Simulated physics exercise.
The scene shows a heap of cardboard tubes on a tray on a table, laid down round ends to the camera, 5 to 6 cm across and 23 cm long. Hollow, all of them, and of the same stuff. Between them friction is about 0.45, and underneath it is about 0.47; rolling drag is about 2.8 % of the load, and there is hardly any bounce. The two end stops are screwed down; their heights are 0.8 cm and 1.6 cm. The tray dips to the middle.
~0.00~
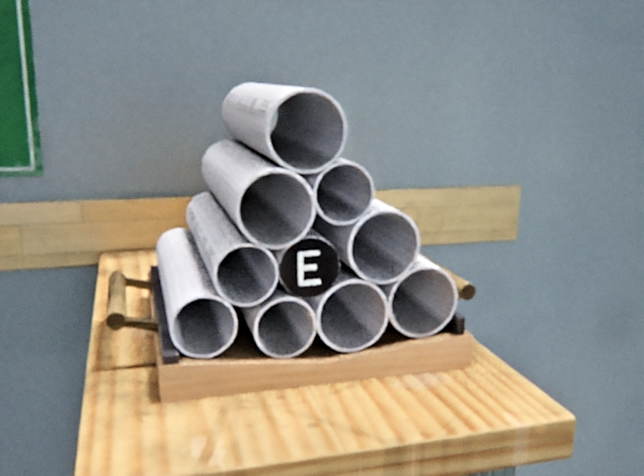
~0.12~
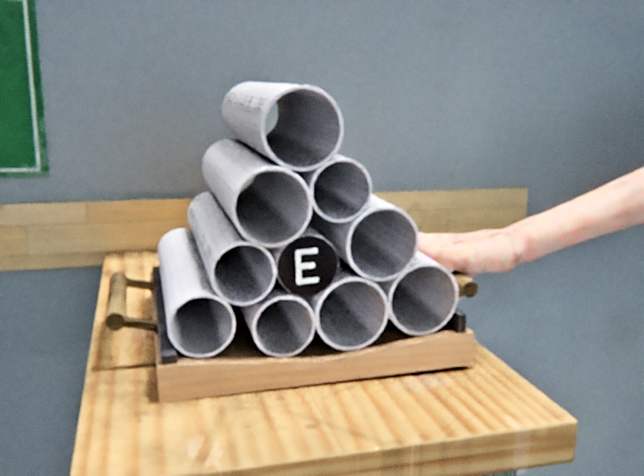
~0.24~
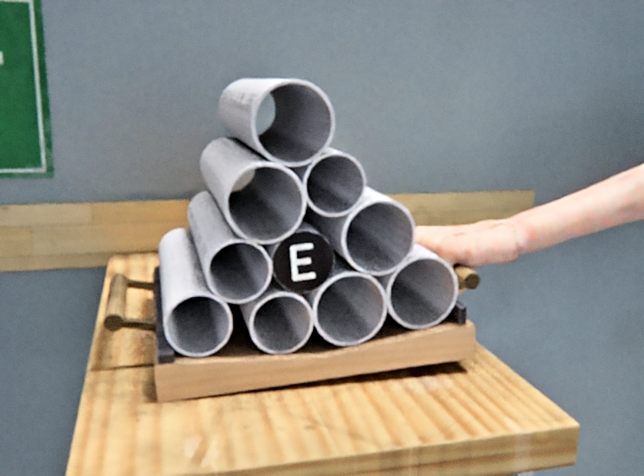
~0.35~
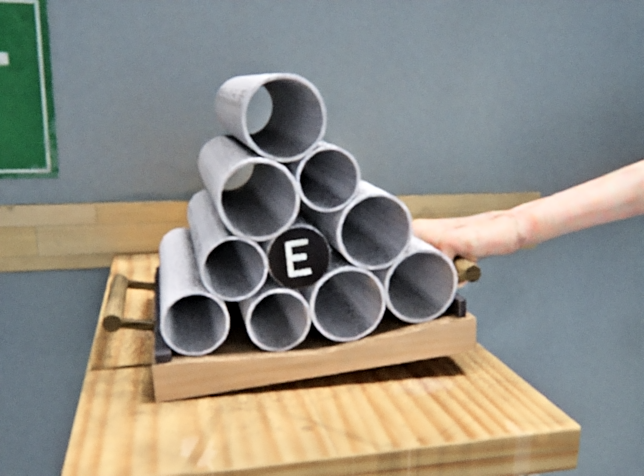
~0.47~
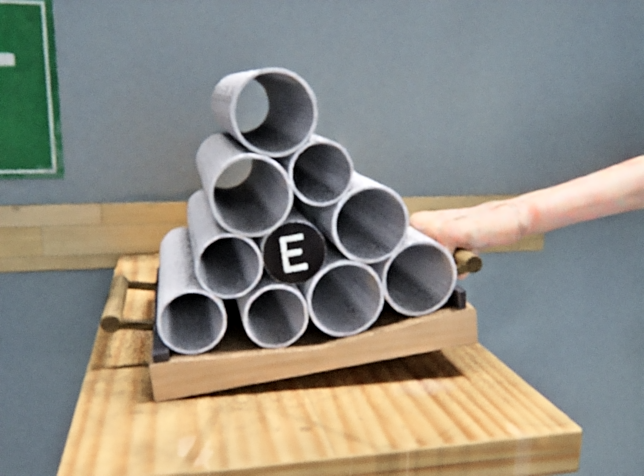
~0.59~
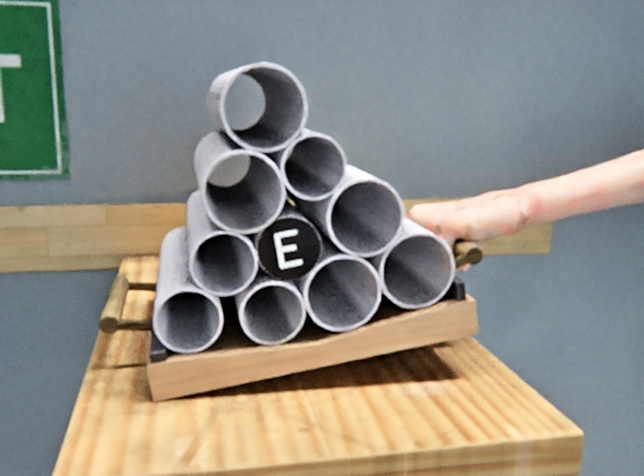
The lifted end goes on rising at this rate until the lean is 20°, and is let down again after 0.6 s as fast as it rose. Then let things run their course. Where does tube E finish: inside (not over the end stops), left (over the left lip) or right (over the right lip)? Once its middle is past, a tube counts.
I'd say tube E finishes inside.
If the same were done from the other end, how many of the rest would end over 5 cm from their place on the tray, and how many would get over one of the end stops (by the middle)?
0 and 0.
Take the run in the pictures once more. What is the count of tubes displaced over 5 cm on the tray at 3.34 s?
By that point it's 4 of them.
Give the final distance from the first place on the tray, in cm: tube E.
Tube E: 1.
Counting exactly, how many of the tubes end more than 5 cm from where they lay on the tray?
The number comes to 4.
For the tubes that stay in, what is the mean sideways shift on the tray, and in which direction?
Mean shift: Near 1 cm, leftward.
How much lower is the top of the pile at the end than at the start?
Roughly 9 cm.
By 1.69 s, right end up 20°; 1 now displaced over 5 cm; not one over the end stops; E 1.2 cm left (moves measured on the tray).
By 2.65 s, right end up 10°; 4 now displaced over 5 cm; 4 over the left lip; E 1.2 cm left.
By 3.34 s, tray level; 4 now displaced over 5 cm; 4 over the left lip; E 1.2 cm left.
At rest by 3.7 s, 4 moved over 5 cm; 4 over the left lip; E 1.2 cm left; top of the pile 12 cm high, from 21 cm.
